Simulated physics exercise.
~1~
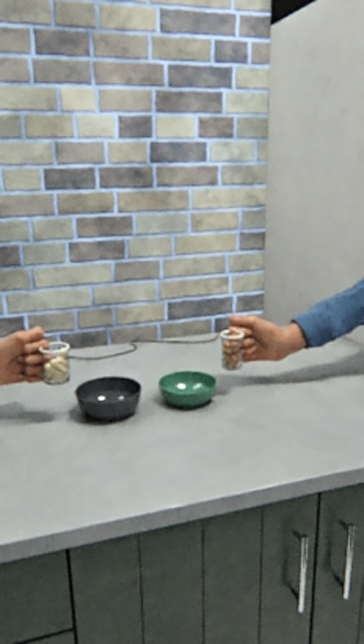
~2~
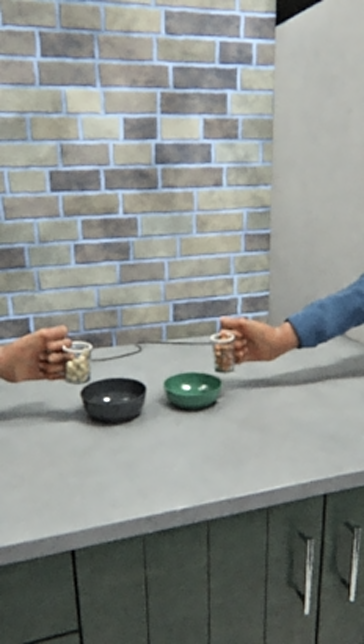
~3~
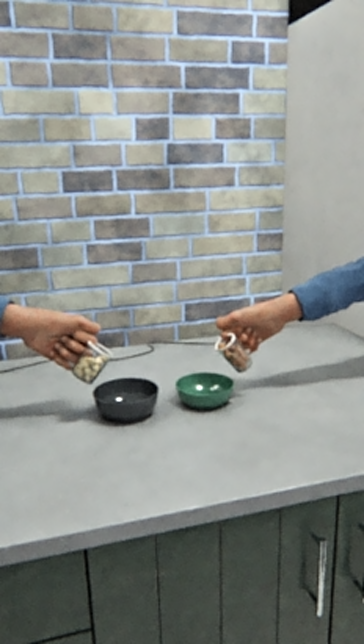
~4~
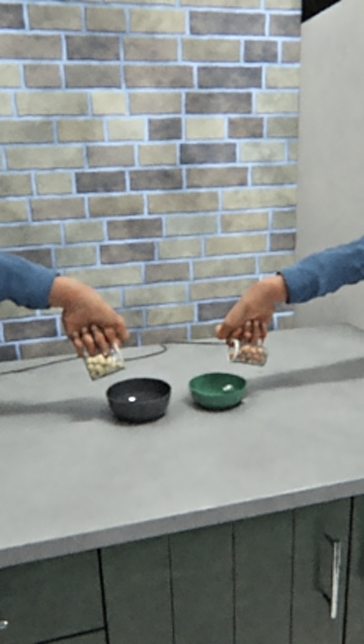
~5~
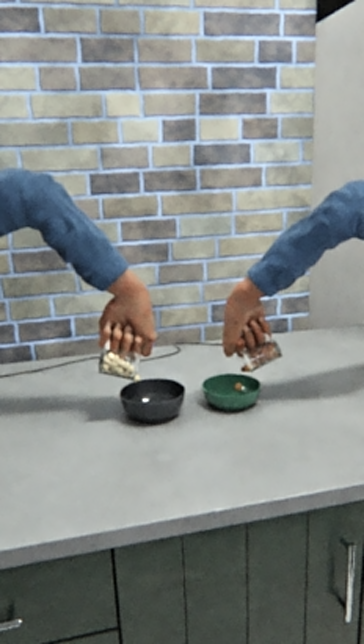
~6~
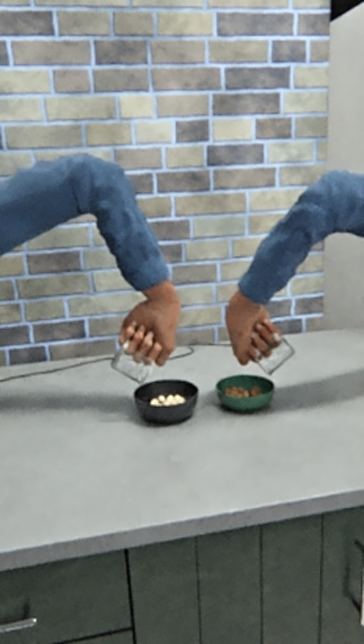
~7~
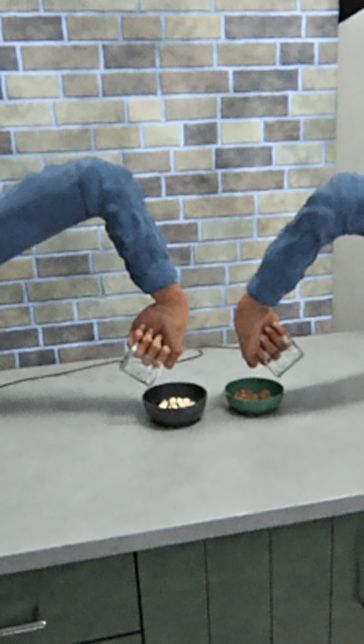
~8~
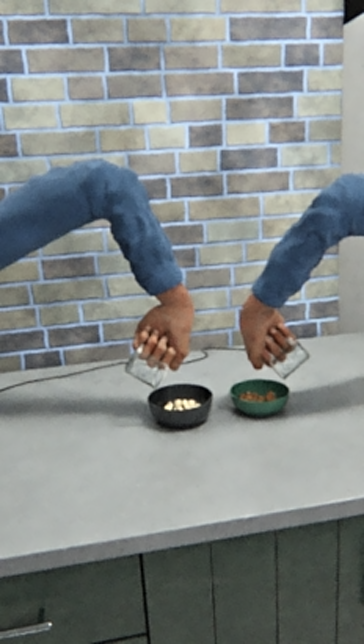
Two hands tip small clear cups, emptying loose pieces into black and green bowls.
